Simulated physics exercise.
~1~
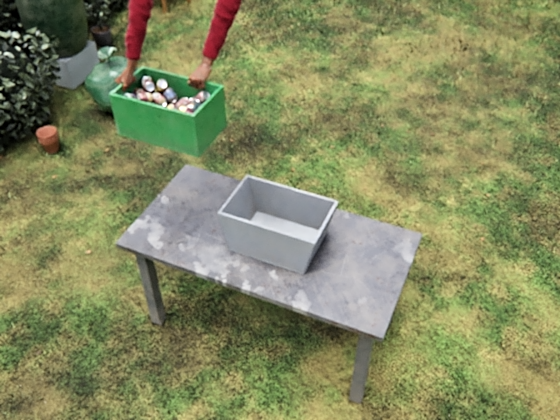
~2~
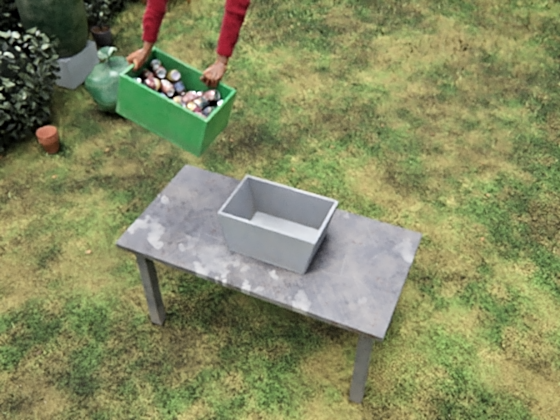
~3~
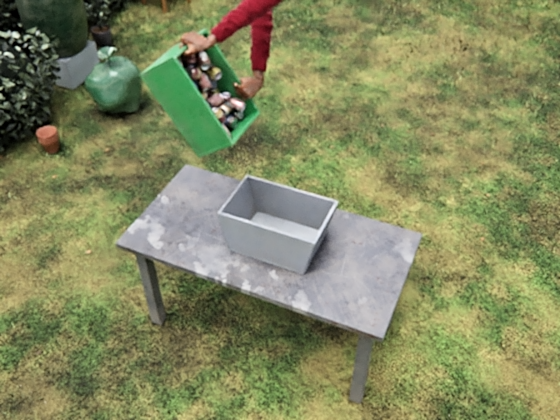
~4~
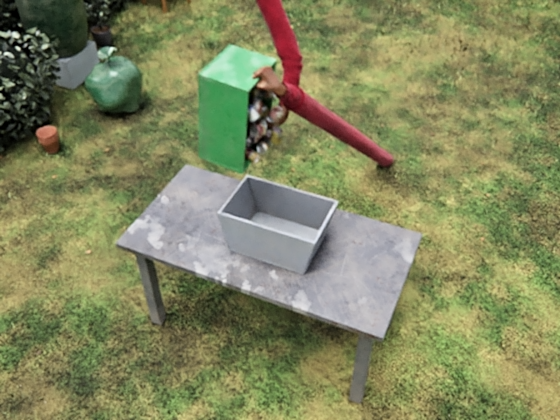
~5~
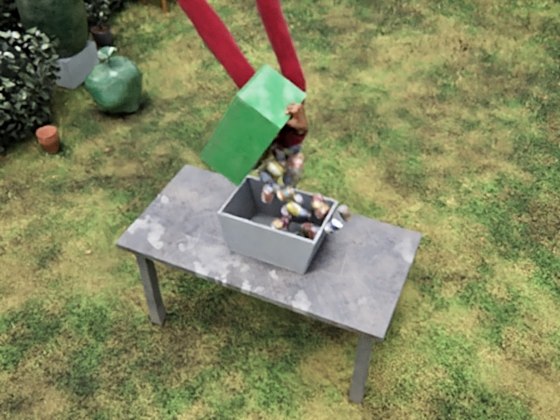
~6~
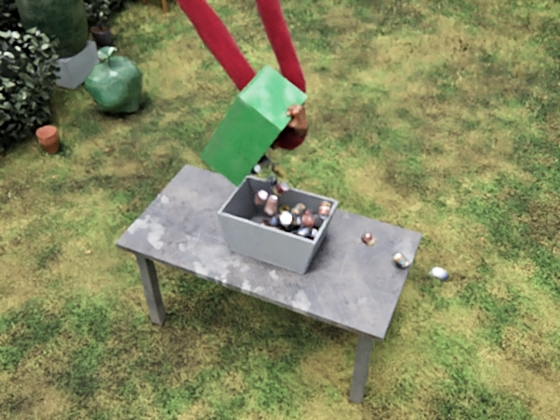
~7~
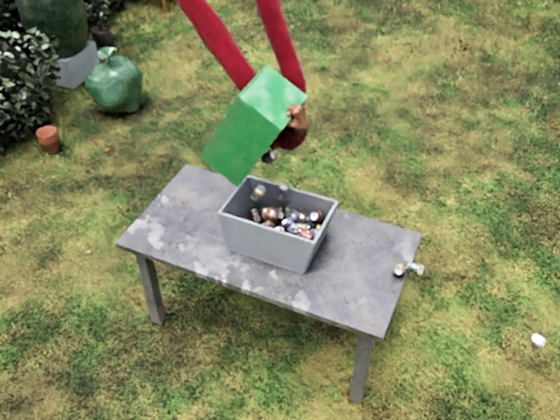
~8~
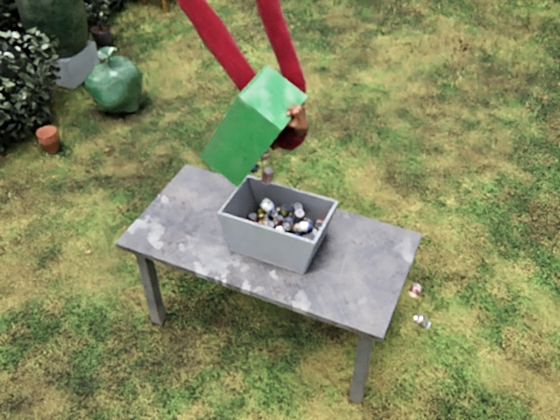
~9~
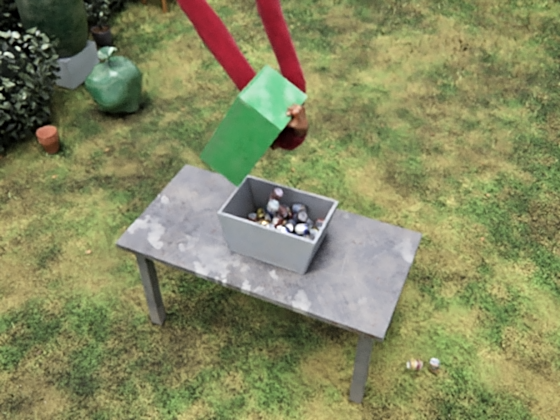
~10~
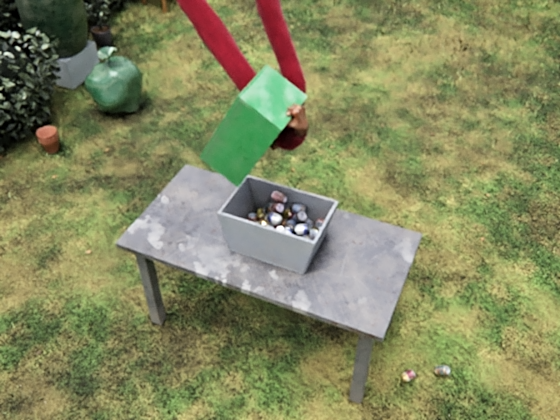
A green box full of small cans was swung over and tipped by a pair of red-sleeved arms above a grey bin on a garden table, and most of the cans tumbled in while a few bounced off to the right onto the grass.
